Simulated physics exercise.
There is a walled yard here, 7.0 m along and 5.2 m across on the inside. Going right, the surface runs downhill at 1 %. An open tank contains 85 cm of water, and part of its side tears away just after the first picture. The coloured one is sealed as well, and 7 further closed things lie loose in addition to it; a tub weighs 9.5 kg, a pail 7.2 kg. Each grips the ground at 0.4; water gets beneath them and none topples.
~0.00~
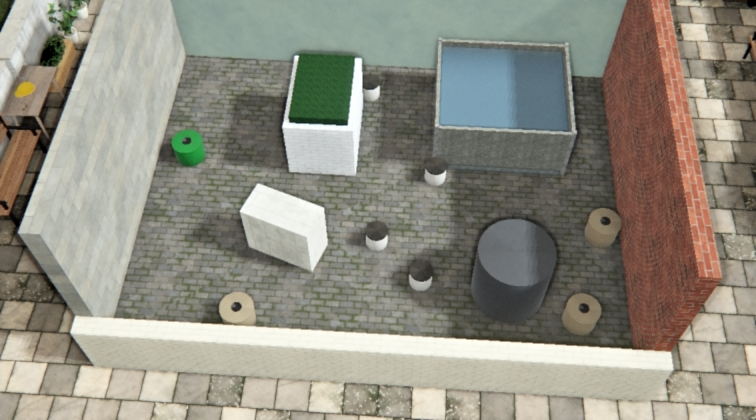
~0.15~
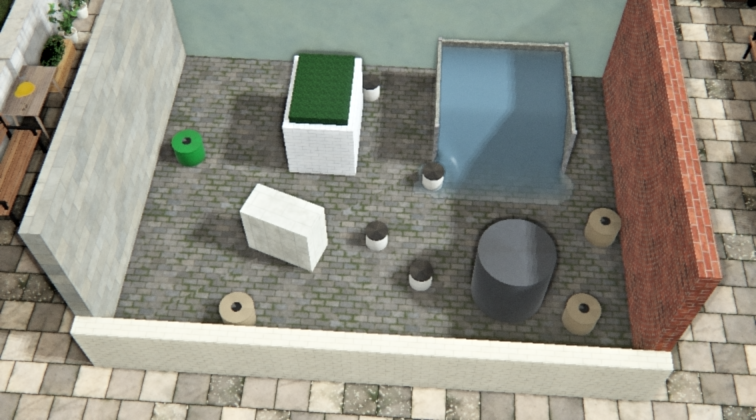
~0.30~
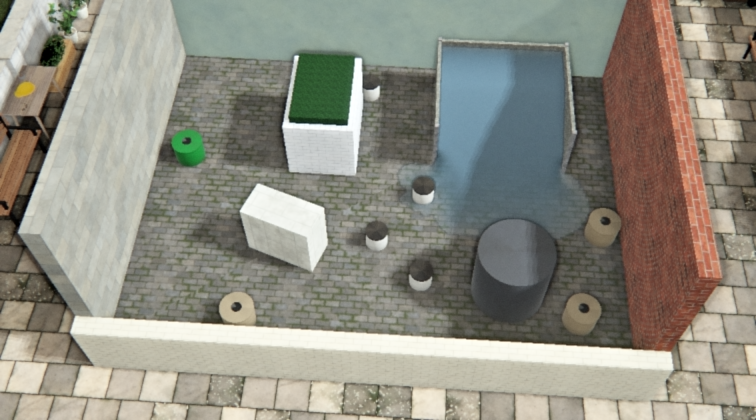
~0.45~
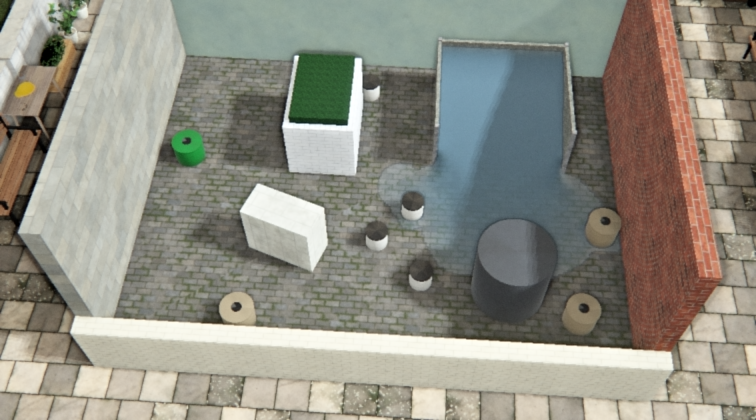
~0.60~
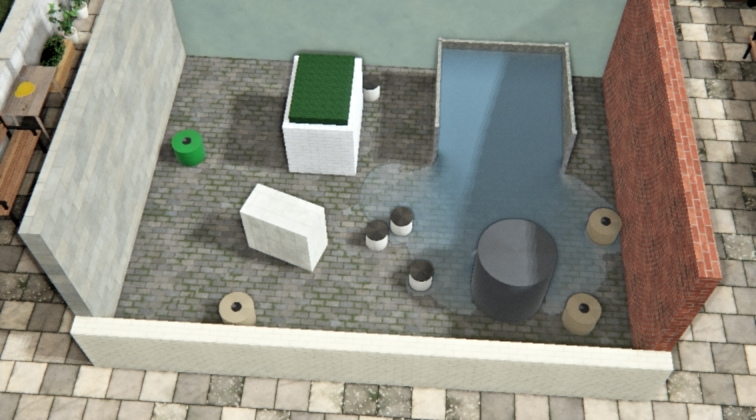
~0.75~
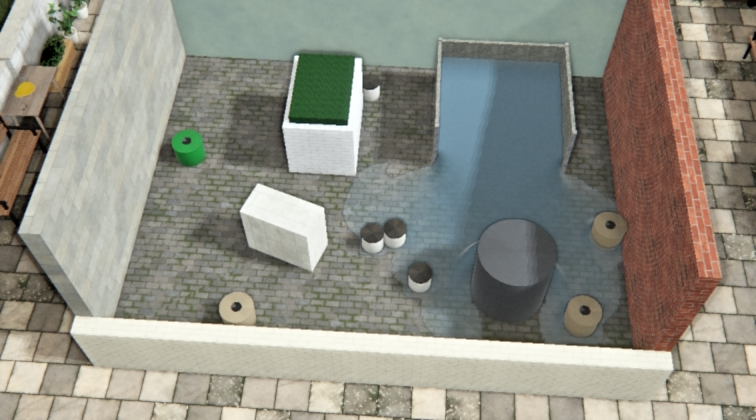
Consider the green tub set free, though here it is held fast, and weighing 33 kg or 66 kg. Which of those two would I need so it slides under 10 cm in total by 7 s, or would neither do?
My prediction: Heavier only.
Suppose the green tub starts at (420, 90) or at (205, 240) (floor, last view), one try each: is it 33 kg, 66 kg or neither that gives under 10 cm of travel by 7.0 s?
Taking the two tries in order, even the light one works and even the light one works.
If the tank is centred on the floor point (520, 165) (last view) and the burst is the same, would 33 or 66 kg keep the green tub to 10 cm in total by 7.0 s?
Then the outcome is clear: The heavier mass alone works.
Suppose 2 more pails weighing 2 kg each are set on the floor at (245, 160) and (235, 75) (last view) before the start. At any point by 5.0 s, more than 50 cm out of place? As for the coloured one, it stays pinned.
Taking them one by one: Above the mark; below the mark.
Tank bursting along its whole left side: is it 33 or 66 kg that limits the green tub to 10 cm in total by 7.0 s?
So no choice works.
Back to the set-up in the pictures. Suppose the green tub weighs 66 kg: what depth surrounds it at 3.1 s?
0 cm, roughly.
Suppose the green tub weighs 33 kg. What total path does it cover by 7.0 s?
All together it comes to about 80 cm.
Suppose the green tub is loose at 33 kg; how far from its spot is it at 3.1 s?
About 0 cm.
After 1.4 s the green tub would be 0 cm from its start with 33 kg and 0 cm from its start with 66 kg; 0 cm of water round it then.
After 3.1 s the green tub would be 0 cm from its start with 33 kg and 0 cm from its start with 66 kg; 0 cm of water round it then.
After 4.9 s the green tub would be 47 cm from its start with 33 kg and 2 cm from its start with 66 kg; 11 cm of water round it then.
After 7.0 s the green tub would be 76 cm from its start with 33 kg and 2 cm from its start with 66 kg; 6 cm of water round it then.
